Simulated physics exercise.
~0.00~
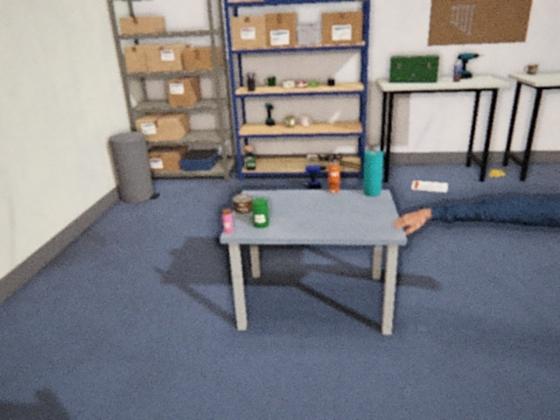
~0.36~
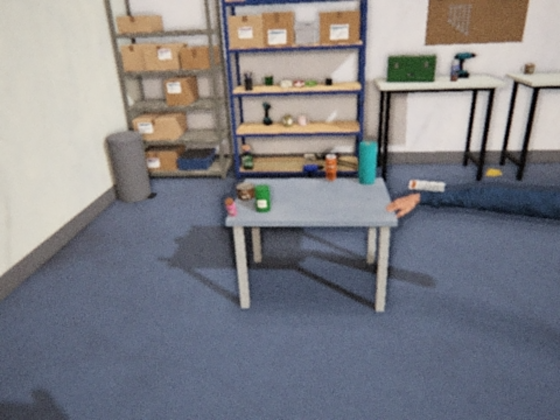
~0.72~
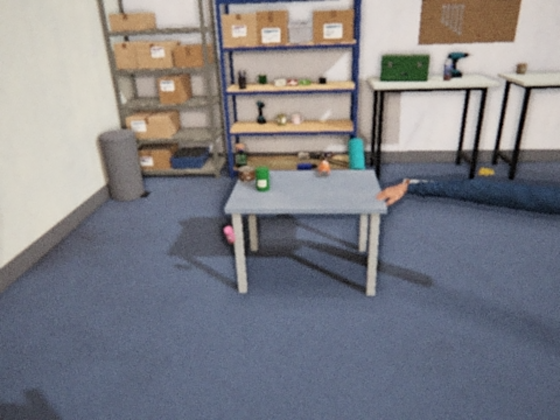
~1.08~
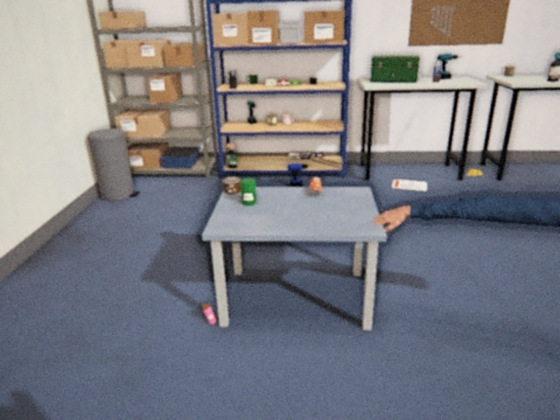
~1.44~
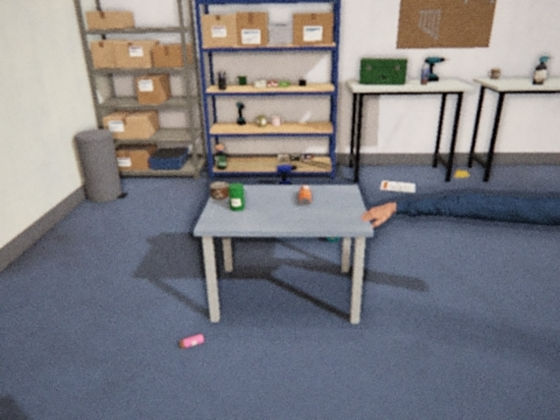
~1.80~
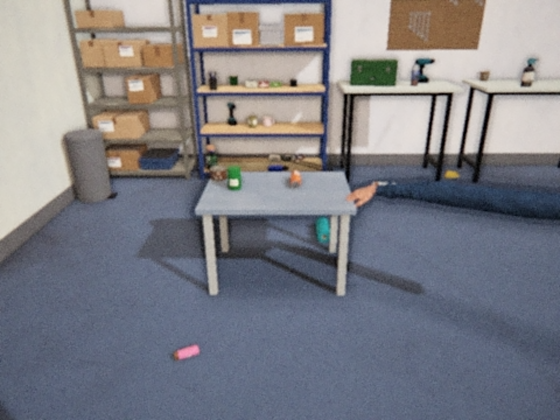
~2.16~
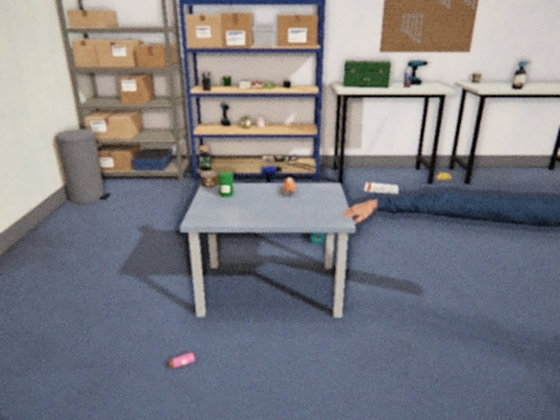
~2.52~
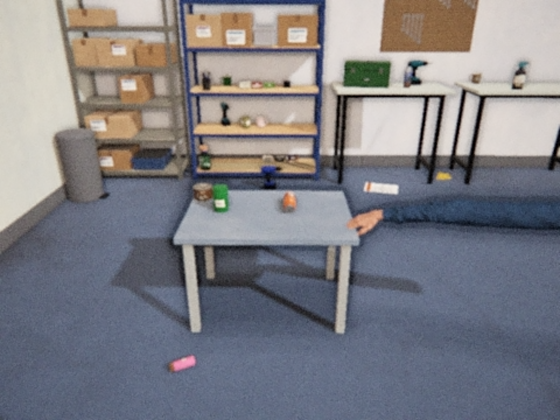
A hand reaching in from the right rests at the edge of a pale blue-grey side table in a workshop with blue flooring, shelves of boxes and workbenches, seen from the front and slightly above. On top stand a pink shaker, brown tub and green jar at left, and an orange can and turquoise roll at right. The table slides away, and the pink shaker tips off the left side while the roll topples off the back. The table shifts forward, back and forward again as the shaker rolls nearer. Finally the can lies tipped, the tub and jar upright.
